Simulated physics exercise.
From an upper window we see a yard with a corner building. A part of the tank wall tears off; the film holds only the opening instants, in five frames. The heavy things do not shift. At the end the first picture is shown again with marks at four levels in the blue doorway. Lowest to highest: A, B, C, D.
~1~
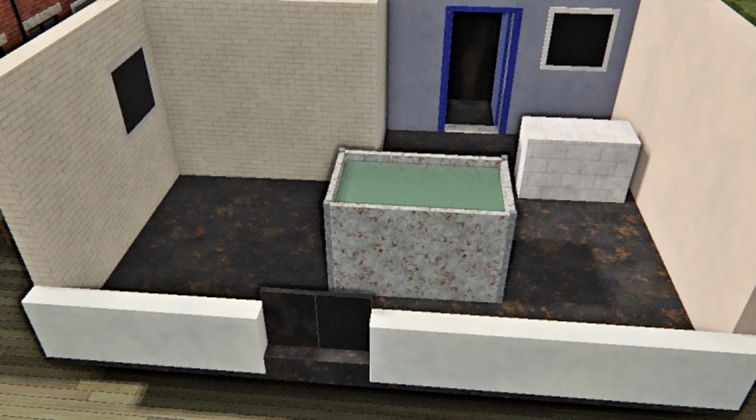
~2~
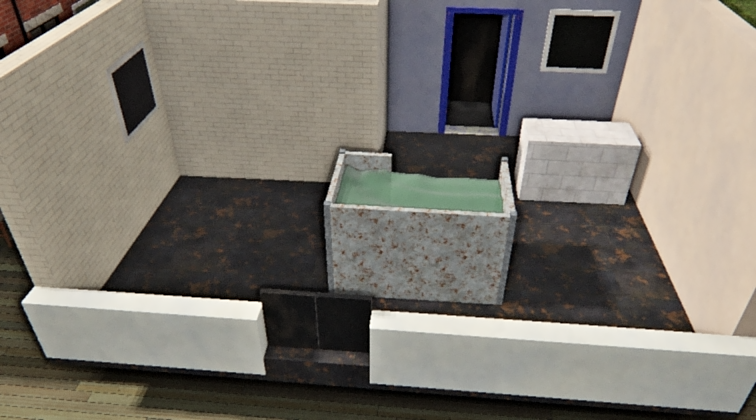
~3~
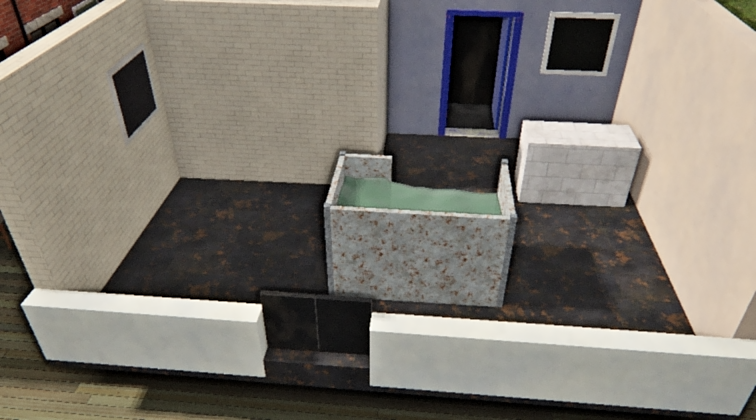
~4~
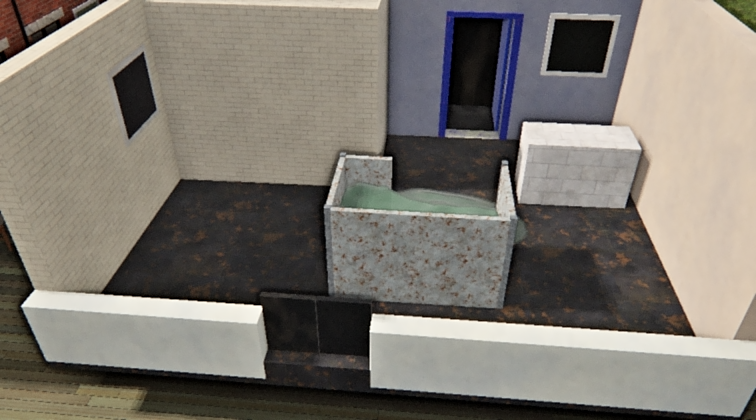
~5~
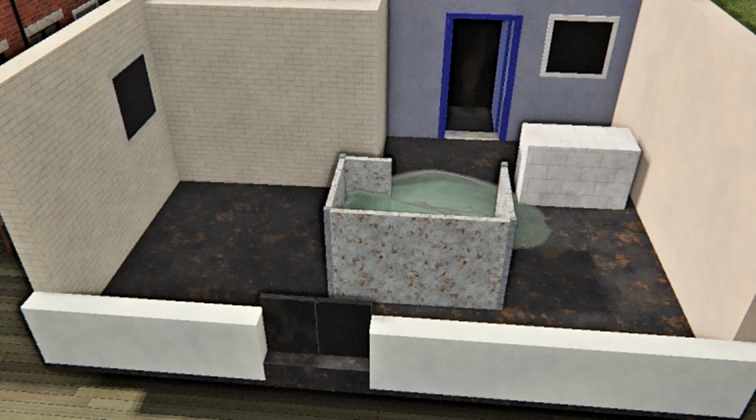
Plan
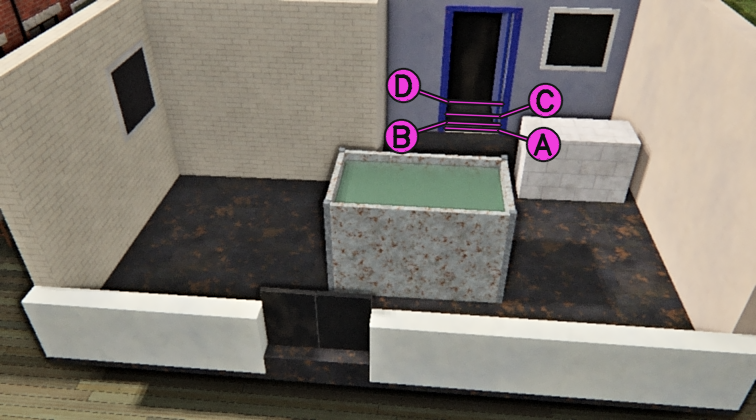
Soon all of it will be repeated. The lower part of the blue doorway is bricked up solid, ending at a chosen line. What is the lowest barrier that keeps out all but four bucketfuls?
D.
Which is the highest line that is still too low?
C it is.
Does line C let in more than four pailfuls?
Yes.
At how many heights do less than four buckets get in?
One of them.
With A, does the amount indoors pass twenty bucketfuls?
Yes, it does.
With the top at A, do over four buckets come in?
Yes, it does.
On the marked copy, A at (472, 129); B at (472, 123); C at (473, 115); D at (474, 102); from the bottom up A, B, C, D.
With A, dozens of bucketfuls pour in.
With B, dozens of bucketfuls pour in.
With C, about 12 bucketfuls get in.
With D, a splash gets over, under a bucket.
